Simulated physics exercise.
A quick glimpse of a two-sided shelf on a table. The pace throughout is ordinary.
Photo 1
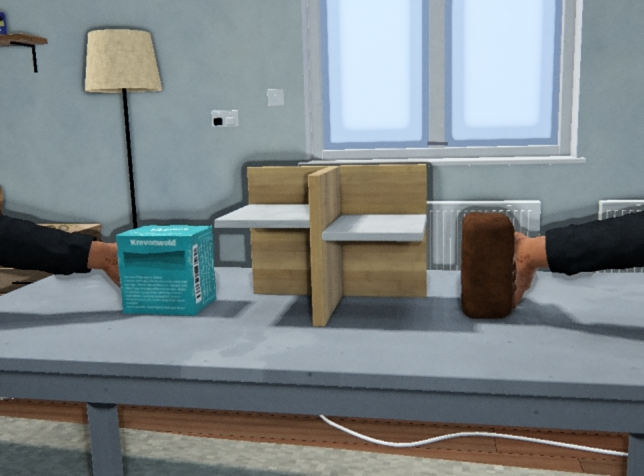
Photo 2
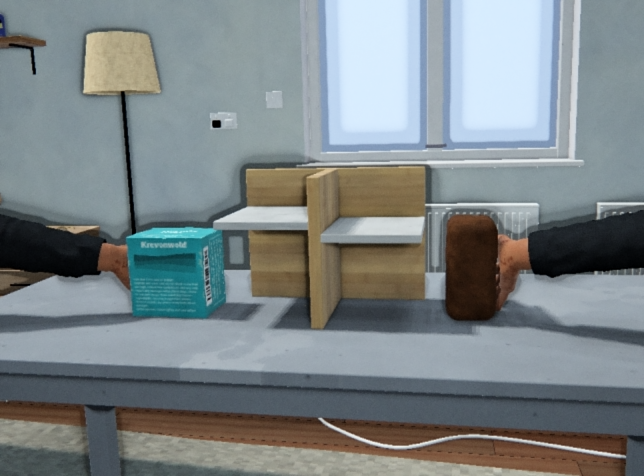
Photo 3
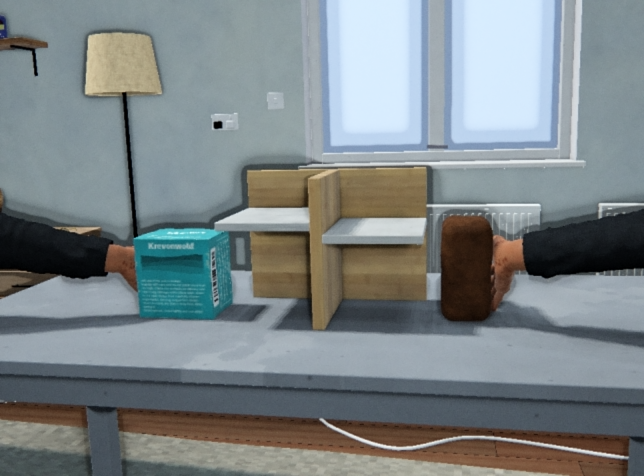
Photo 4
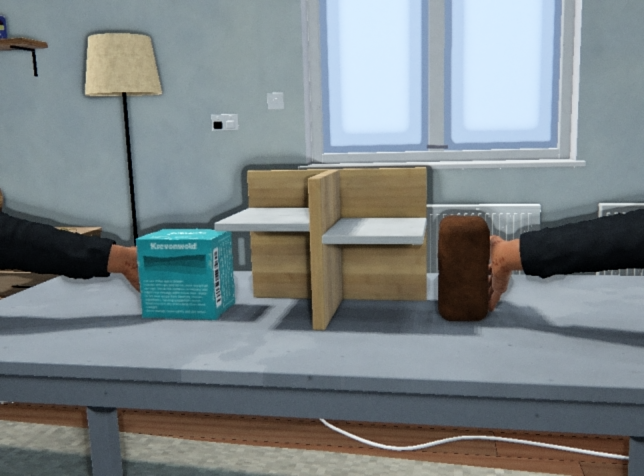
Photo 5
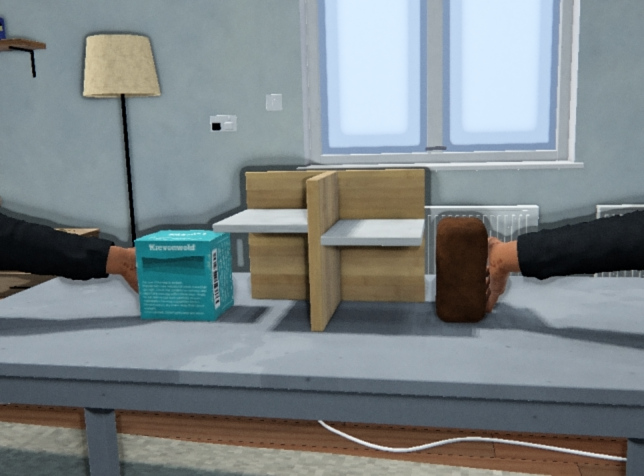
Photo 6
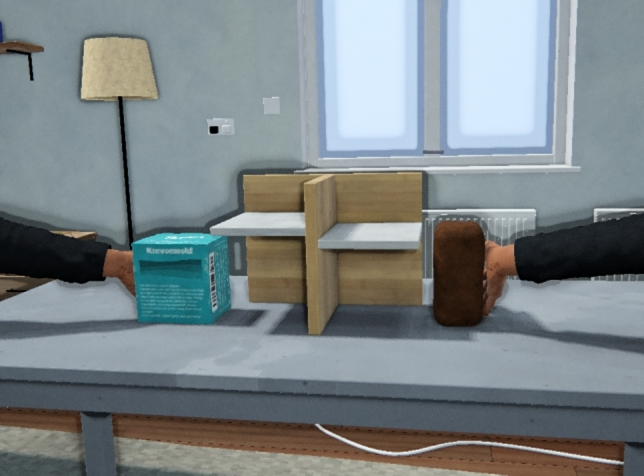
Two hands, one at each side of a table, slid a turquoise box and a brown loaf-shaped thing slightly inward toward the wooden shelf between them, with the box barely moving after the start.
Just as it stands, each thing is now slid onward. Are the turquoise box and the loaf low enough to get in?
Turquoise box: Fits; loaf: Blocked.
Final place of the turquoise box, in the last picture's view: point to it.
I'd say it stops near (271, 279).
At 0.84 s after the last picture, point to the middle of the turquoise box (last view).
I'd expect it close to (257, 278) in the last view.
Then, 0.30 s after the last picture, turquoise box sliding up to the opening near (198, 277); loaf sliding up to the opening near (446, 273).
Then, 0.60 s after the last picture, turquoise box part of the way in near (230, 278); loaf stopped at the opening near (446, 273).
Then, 0.84 s after the last picture, turquoise box part of the way in near (257, 278); loaf stopped at the opening near (446, 273).
At rest, the turquoise box clears the shelf, near (271, 279); the loaf is too tall, near (446, 273).
